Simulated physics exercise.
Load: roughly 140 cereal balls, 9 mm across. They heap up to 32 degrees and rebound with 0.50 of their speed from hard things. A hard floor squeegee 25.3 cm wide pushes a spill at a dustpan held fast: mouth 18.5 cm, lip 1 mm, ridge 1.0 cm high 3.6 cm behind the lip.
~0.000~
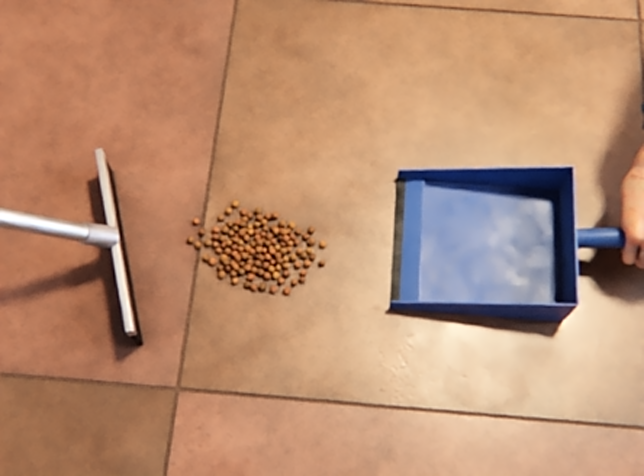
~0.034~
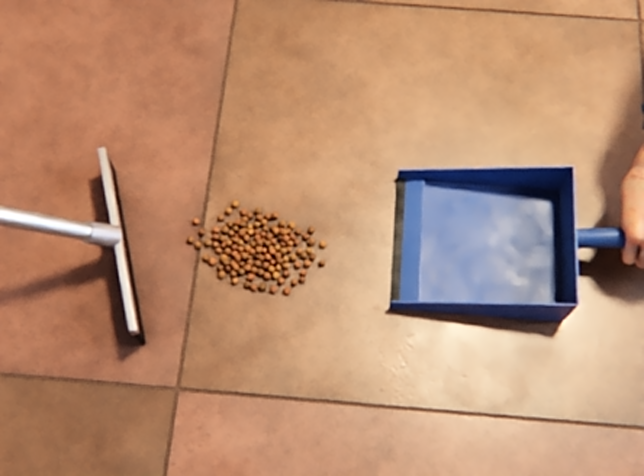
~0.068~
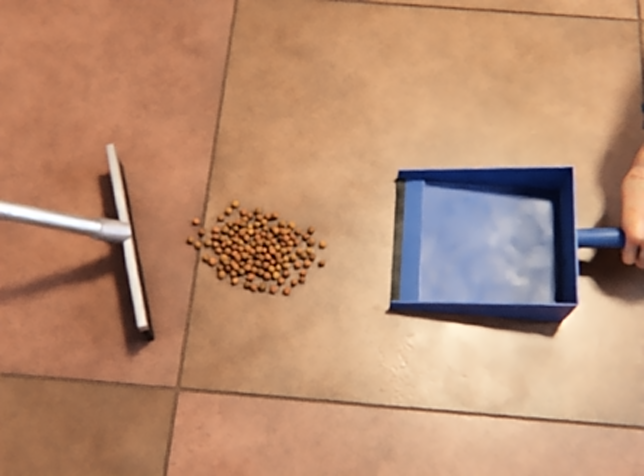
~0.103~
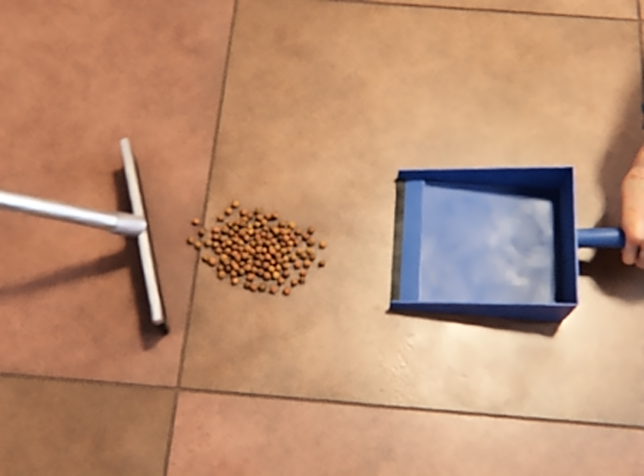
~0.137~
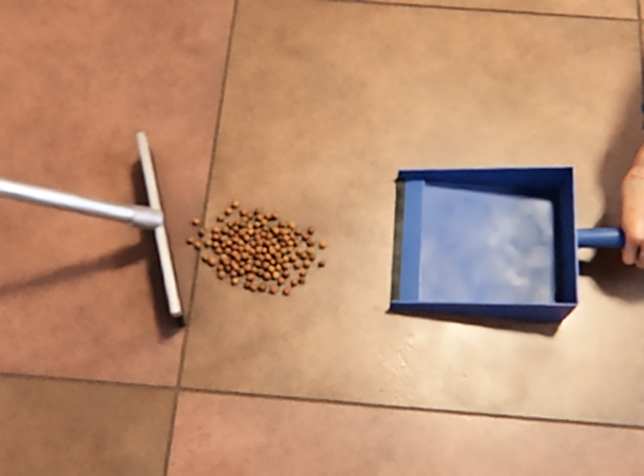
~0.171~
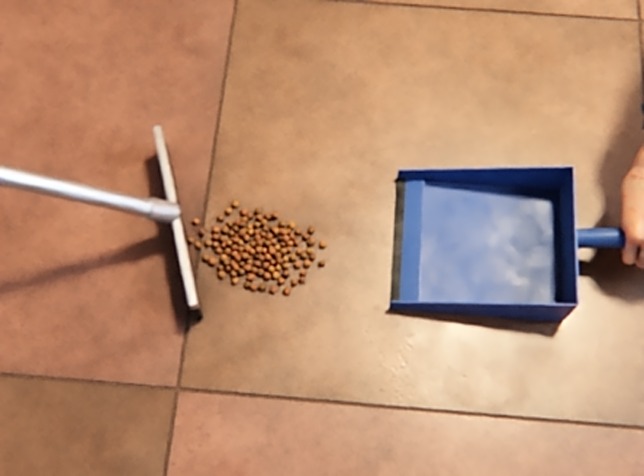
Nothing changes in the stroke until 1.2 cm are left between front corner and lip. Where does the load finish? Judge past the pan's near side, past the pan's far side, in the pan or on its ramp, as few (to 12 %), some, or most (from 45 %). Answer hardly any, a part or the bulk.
Past the pan's near side: Hardly any; past the pan's far side: A part; in the pan or on its ramp: A part.
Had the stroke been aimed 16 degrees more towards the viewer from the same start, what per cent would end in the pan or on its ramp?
Then about 20 per cent.
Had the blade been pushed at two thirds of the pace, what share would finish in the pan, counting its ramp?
In that case some 25 per cent.
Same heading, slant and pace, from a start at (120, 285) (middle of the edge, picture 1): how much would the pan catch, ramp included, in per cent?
Some 20 per cent.
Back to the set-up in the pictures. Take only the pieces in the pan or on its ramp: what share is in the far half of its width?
About 90 per cent.
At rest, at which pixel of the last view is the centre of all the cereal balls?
At about (394, 201).
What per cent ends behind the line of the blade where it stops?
Some 15 per cent.
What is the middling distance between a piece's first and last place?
Roughly 20 cm.
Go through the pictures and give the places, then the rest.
Blade from (131, 331) to (101, 156), moved 0.0 cm, 0 of the pieces shifted so far; middle of the pieces at (260, 243); pan at (492, 248), in the first picture.
Blade from (134, 330) to (104, 154), moved 0.4 cm, 0 of the pieces shifted so far; middle of the pieces at (260, 243), in the second picture.
Blade from (143, 326) to (112, 151), moved 1.5 cm, 0 of the pieces shifted so far; middle of the pieces at (260, 243), in the third picture.
Blade from (159, 320) to (127, 146), moved 3.5 cm, 0 of the pieces shifted so far; middle of the pieces at (260, 243), in the fourth picture.
Blade from (176, 312) to (143, 139), moved 5.8 cm, 0 of the pieces shifted so far; middle of the pieces at (260, 243), in the fifth picture.
Blade from (194, 305) to (159, 133), moved 8.1 cm, 0 of the pieces shifted so far; middle of the pieces at (260, 243); pan at (492, 248). Its pace works out near 0.67 m/s, heading 29 degrees away from the viewer's side, in the sixth picture.
After 0.37 s, middle of the blade 16 cm from the lip; 0 % over the lip, far side 0 %, near side 0 %.
Then, at 0.50 s, middle of the blade 9 cm from the lip; 0 % over the lip, far side 15 %, near side 5 %.
Then, at 0.76 s, middle of the blade 5 cm from the lip; 25 % over the lip, far side 30 %, near side 5 %.
At rest (1.1 s), near side 5 %, far side 30 %, pan 25 %, in front of the lip or behind the blade 40 %.
